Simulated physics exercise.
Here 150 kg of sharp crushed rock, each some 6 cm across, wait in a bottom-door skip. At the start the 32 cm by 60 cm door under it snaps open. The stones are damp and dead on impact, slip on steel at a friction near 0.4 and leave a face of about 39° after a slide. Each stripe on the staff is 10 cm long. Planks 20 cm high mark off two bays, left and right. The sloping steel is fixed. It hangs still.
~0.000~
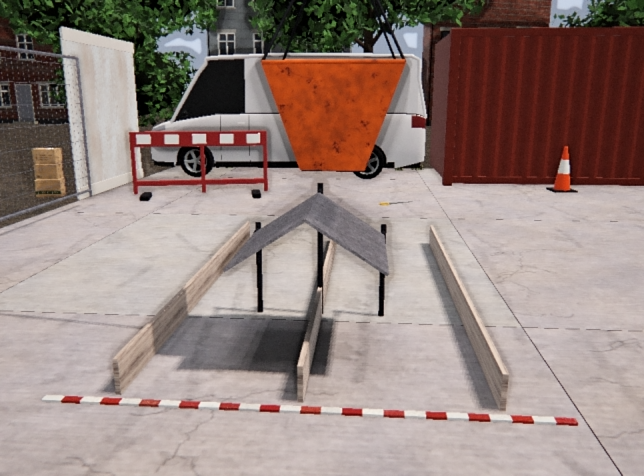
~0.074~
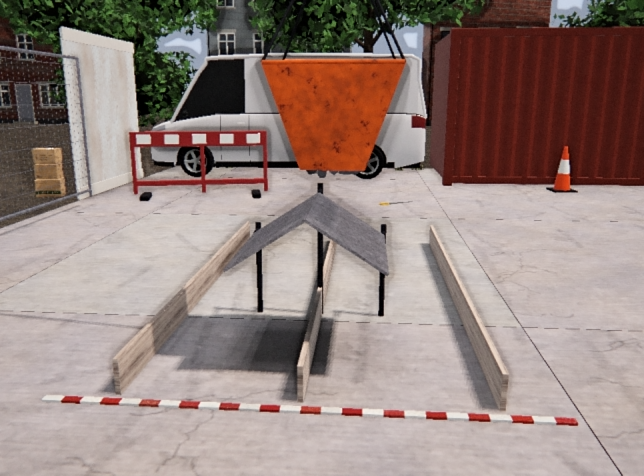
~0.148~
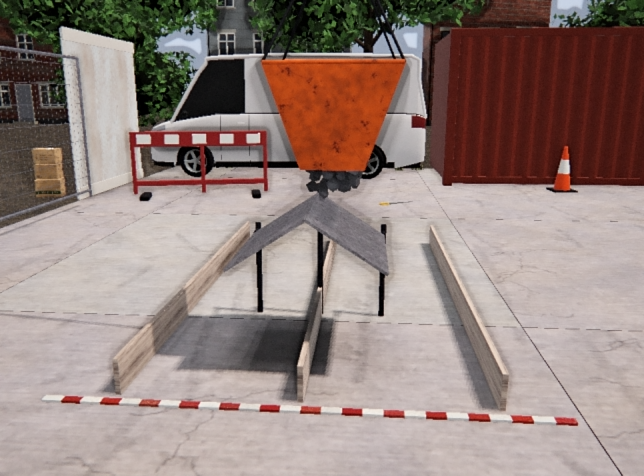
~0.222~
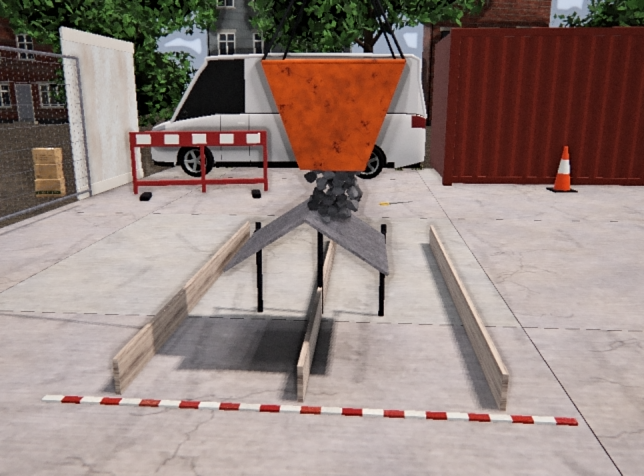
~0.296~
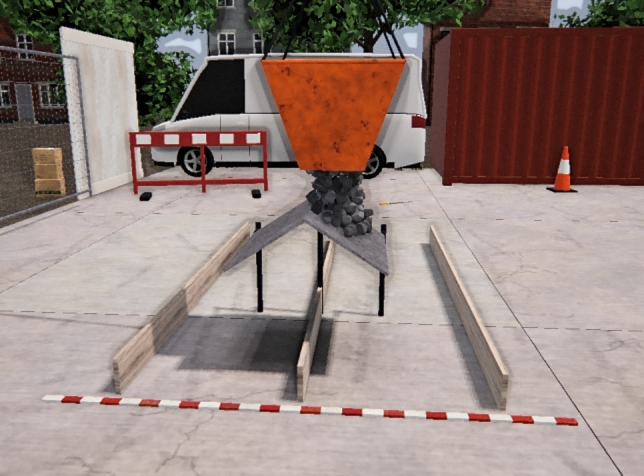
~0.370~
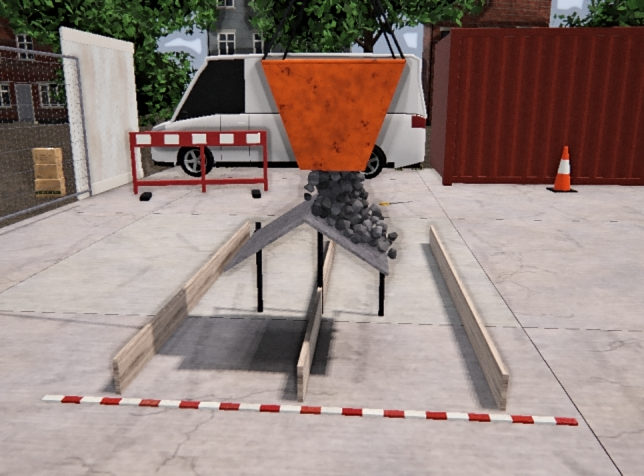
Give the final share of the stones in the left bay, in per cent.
About 5 per cent.
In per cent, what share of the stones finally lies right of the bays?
Near 0 in a hundred.
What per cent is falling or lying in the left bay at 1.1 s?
Some 0 per cent.
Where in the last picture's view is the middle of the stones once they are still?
Their middle is at about (439, 341).
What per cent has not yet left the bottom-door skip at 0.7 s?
About 15 per cent.
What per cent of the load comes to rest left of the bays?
Some 0 per cent of the load.
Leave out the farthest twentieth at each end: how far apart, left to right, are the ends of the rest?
About 80 cm.
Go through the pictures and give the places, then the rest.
The outlet is at (332, 161); nothing has dropped yet, in the first frame.
The outlet is at (332, 161); 4 % is out, in the second frame.
Outlet at (332, 161), the stream shows down to (327, 183); 88 % still inside, in the third frame.
Outlet at (332, 161), the stream shows down to (337, 207); 81 % still inside, in the fourth frame.
Outlet at (332, 161), the stream shows down to (357, 223); 72 % still inside, in the fifth frame.
Outlet at (332, 161), the stream shows down to (385, 243); 63 % still inside, in the sixth frame.
After 0.7 s, 14 % in the bottom-door skip, 54 % on the steel, 32 % falling or lying in the right bay; the stones farthest right are at (466, 349).
After 1.1 s, 0 % in the bottom-door skip, 21 % on the steel, 2 % falling or lying in the left bay, 76 % falling or lying in the right bay; the stones farthest right are at (471, 336).
After 1.7 s, 0 % in the bottom-door skip, 1 % on the steel, 5 % falling or lying in the left bay, 94 % falling or lying in the right bay; the stones farthest right are at (479, 327).
After 2.6 s, 0 % in the bottom-door skip, 1 % on the steel, 5 % falling or lying in the left bay, 94 % falling or lying in the right bay; the stones farthest right are at (482, 331).
After 4.5 s, 0 % in the bottom-door skip, 1 % on the steel, 5 % in the left bay, 94 % in the right bay; the stones farthest right are at (482, 331).
